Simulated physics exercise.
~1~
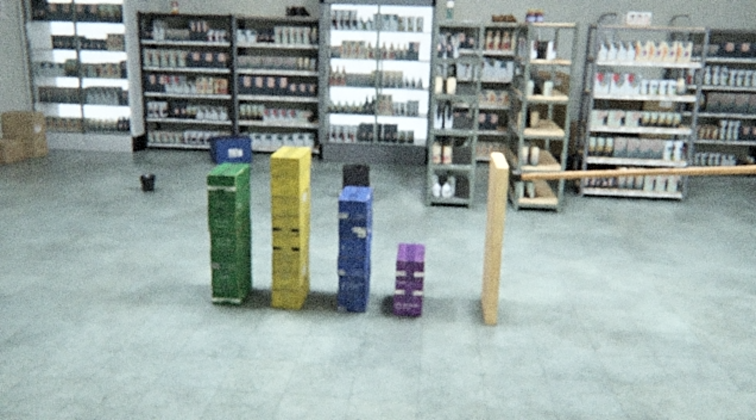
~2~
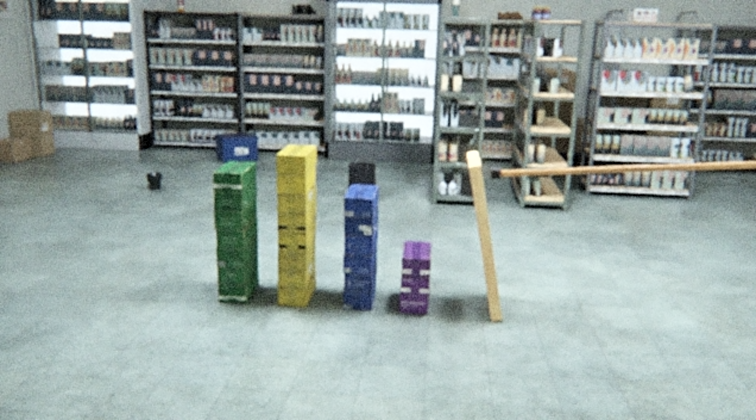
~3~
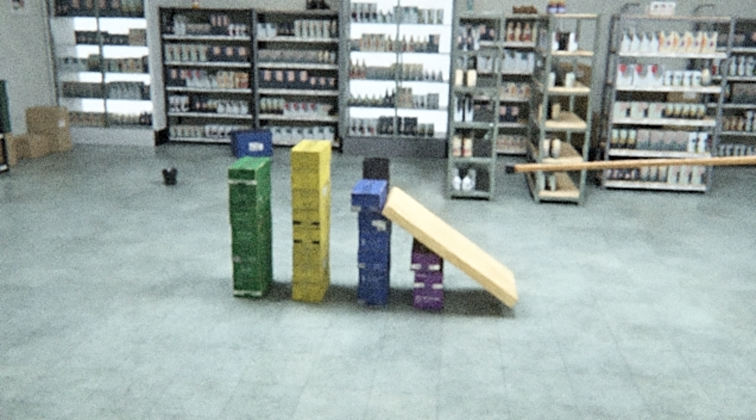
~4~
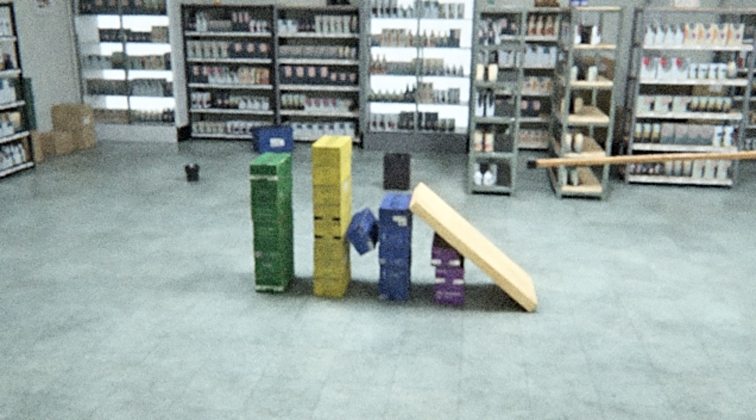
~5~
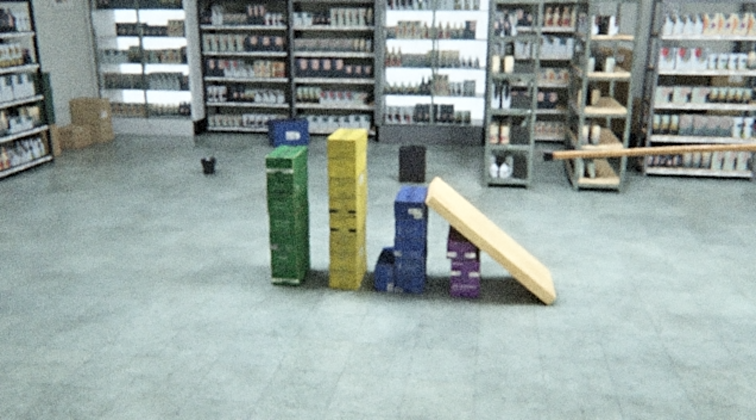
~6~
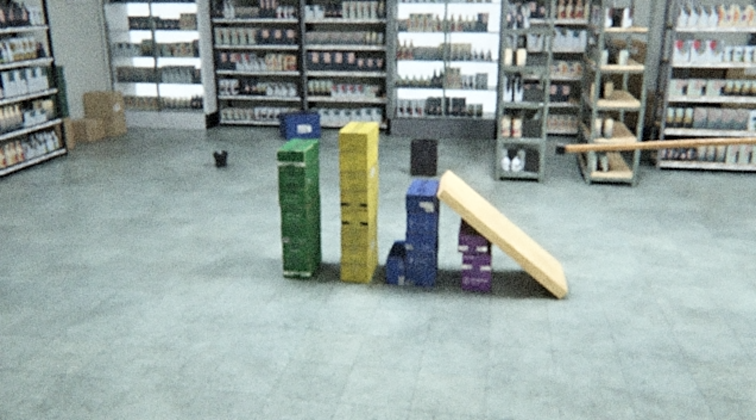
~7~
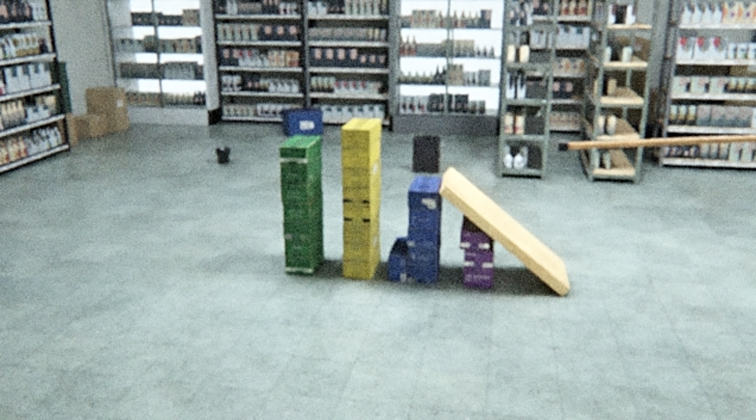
To begin with, four straight piles of boxes, green, yellow, blue and a short purple one, stand in a row on a shop floor, with a pale wooden board upright at the right end and a long pole reaching in beside it. The board tips left, toward the piles, as the pole stops. It falls over the purple pile and strikes the top of the blue one, knocking its top box off to the left. That box tumbles down and lands on its side between the yellow and blue piles. The board ends leaning against the blue pile, and all four piles remain standing.
